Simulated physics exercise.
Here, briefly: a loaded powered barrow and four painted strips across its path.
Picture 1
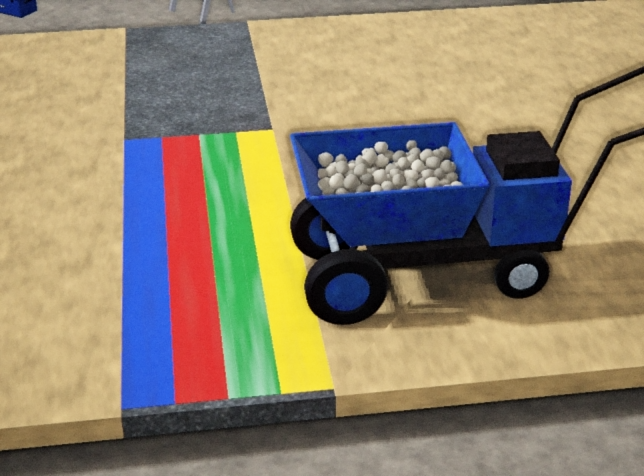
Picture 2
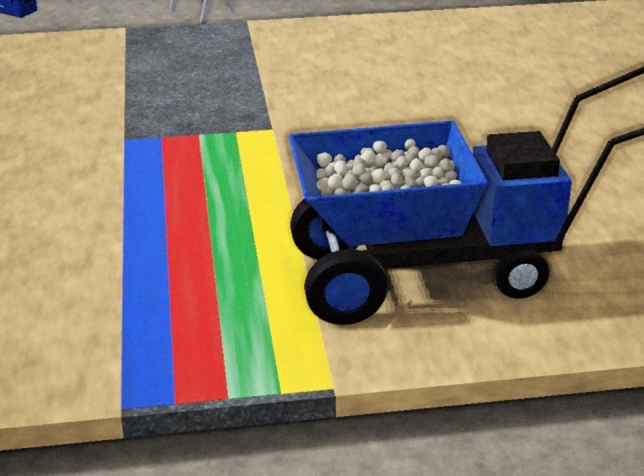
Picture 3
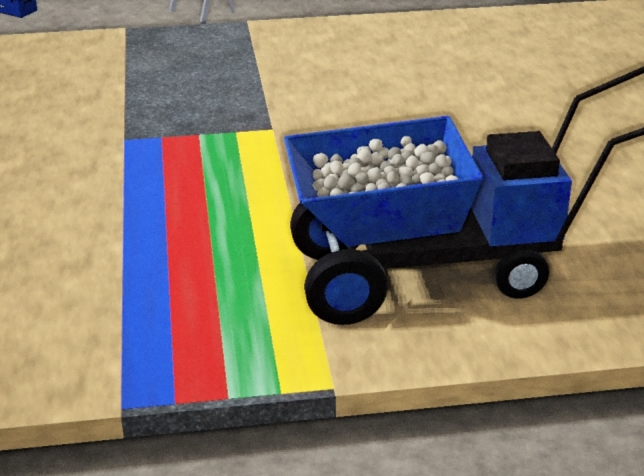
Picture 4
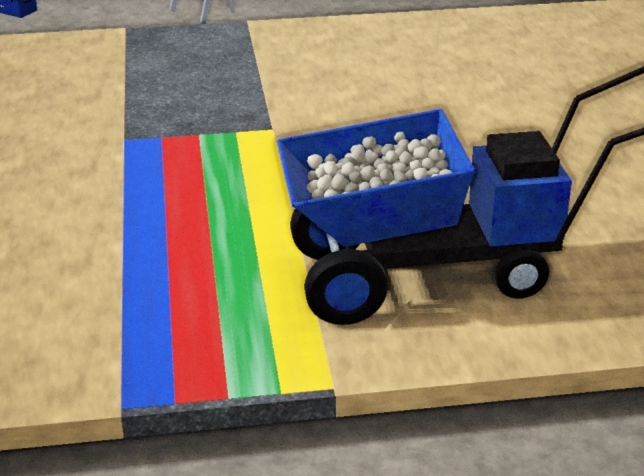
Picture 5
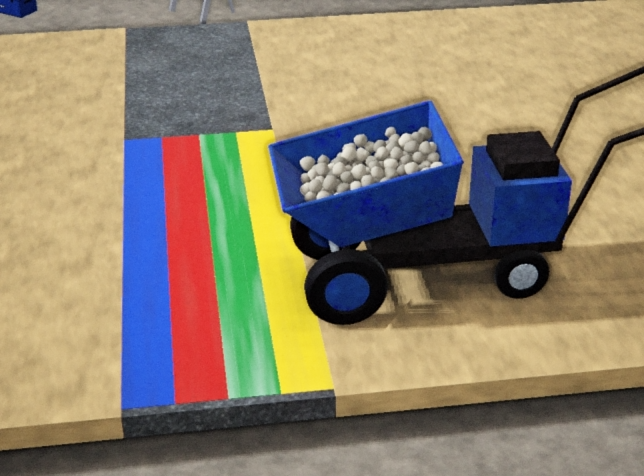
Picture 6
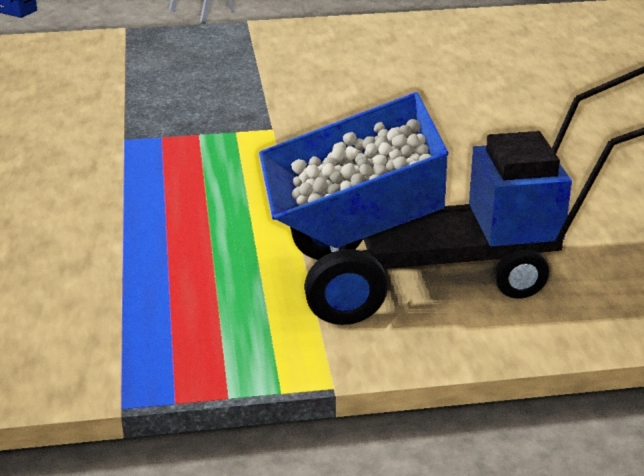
The video shows a blue powered barrow loaded with pale pebbles, standing beside blue, red, green and yellow strips painted on a tan surface. Its skip starts level, then gradually tilts down toward the left while the wheels stay still.
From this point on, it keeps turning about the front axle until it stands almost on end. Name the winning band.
The red band.
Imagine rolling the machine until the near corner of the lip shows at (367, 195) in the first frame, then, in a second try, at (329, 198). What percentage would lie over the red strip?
Around 20 % the first time and around 30 % the second.
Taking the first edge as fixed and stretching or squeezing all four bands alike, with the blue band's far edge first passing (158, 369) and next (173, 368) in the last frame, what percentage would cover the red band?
Shares: Near 30 %; near 20 %.
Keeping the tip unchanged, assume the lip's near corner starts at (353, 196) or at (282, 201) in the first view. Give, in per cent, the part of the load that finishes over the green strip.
Roughly 40 per cent at the first spot and 0 per cent at the second.
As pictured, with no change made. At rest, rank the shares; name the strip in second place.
Just behind the leader sits the strip in blue.
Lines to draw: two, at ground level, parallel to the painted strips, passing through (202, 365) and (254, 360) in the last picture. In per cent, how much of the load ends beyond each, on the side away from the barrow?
That's 50 per cent for the first and 80 per cent for the second.
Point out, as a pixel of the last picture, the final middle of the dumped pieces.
Last view, centre at rest - approx. (184, 297).
Soon, skip tipped steeply; all in the skip.
A while on, skip tipped right over; nearly all in the skip; a stray few over the green strip; a stray few over the red strip.
Towards the end, skip tipped right over; about a third in the skip; a small part over the green strip; about a third over the red strip; about a quarter over the blue strip; a small part off the paint.
Finally, skip tipped right over; about a quarter in the skip; none over the yellow strip; a small part over the green strip; about a third over the red strip; about a quarter over the blue strip; a small part off the paint.
